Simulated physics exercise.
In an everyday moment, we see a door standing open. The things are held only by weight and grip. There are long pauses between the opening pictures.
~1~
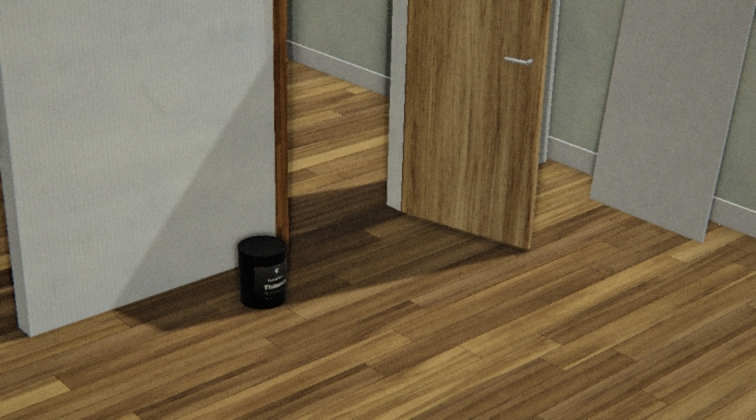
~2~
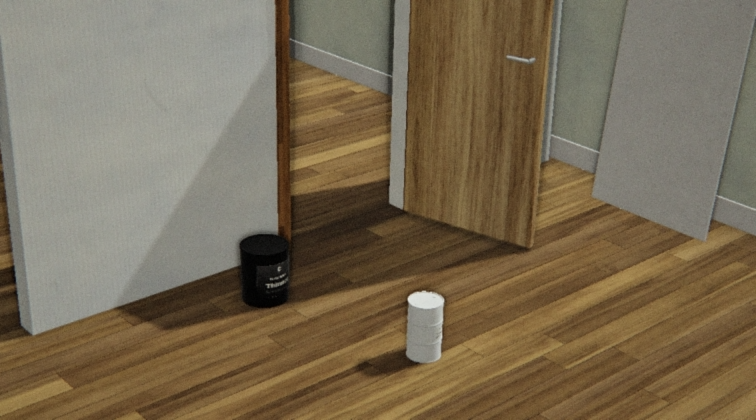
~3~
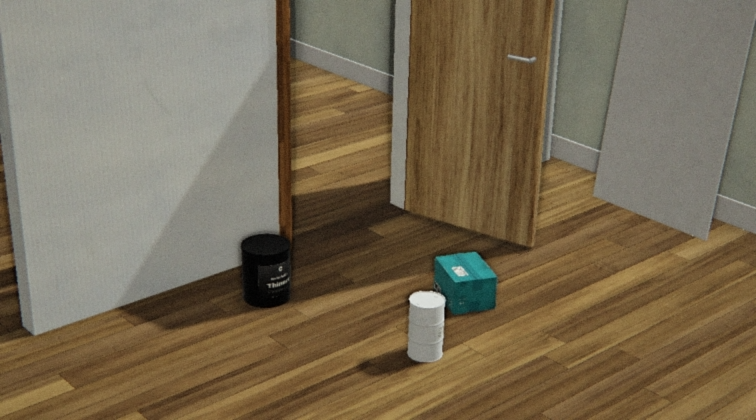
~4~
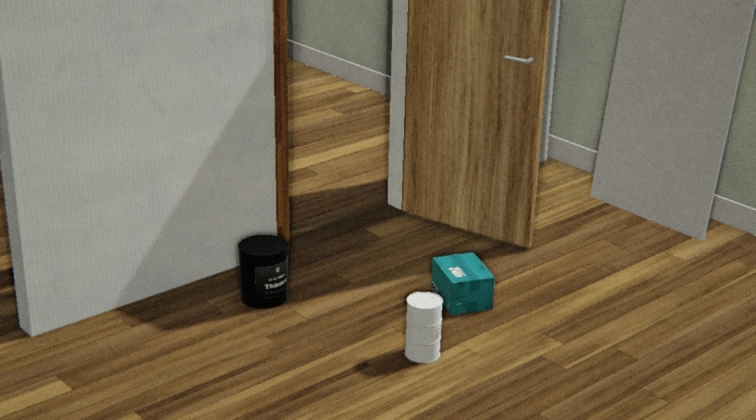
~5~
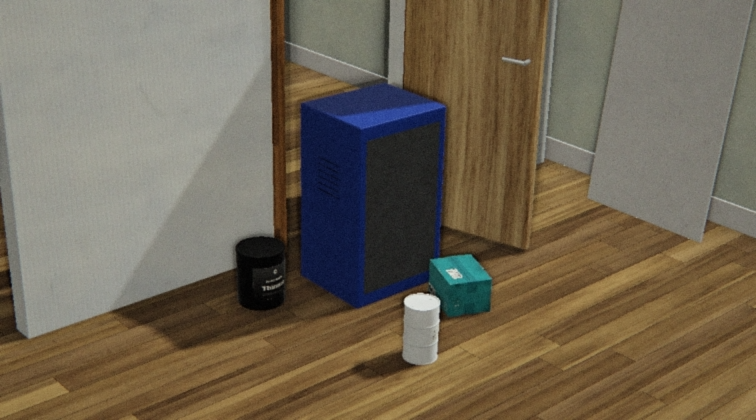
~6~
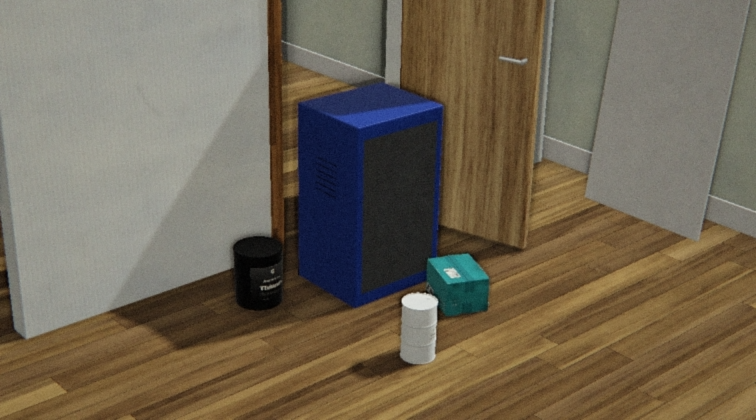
Room with wood floor, door standing open beside a black pail as a white canister, turquoise parcel and blue appliance appear in turn.
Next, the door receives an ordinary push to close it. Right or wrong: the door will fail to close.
Right, it fails to close.
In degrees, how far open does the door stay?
Open angle: About 60°.
Then, 0.50 s on from there, door 96° open.
Then, 0.90 s on from there, door 79° open.
Then, 1.20 s on from there, door 64° open.
In the end, door 61° open; all 4 unmoved. At the end, from the last picture's camera, blue appliance near (367, 193).
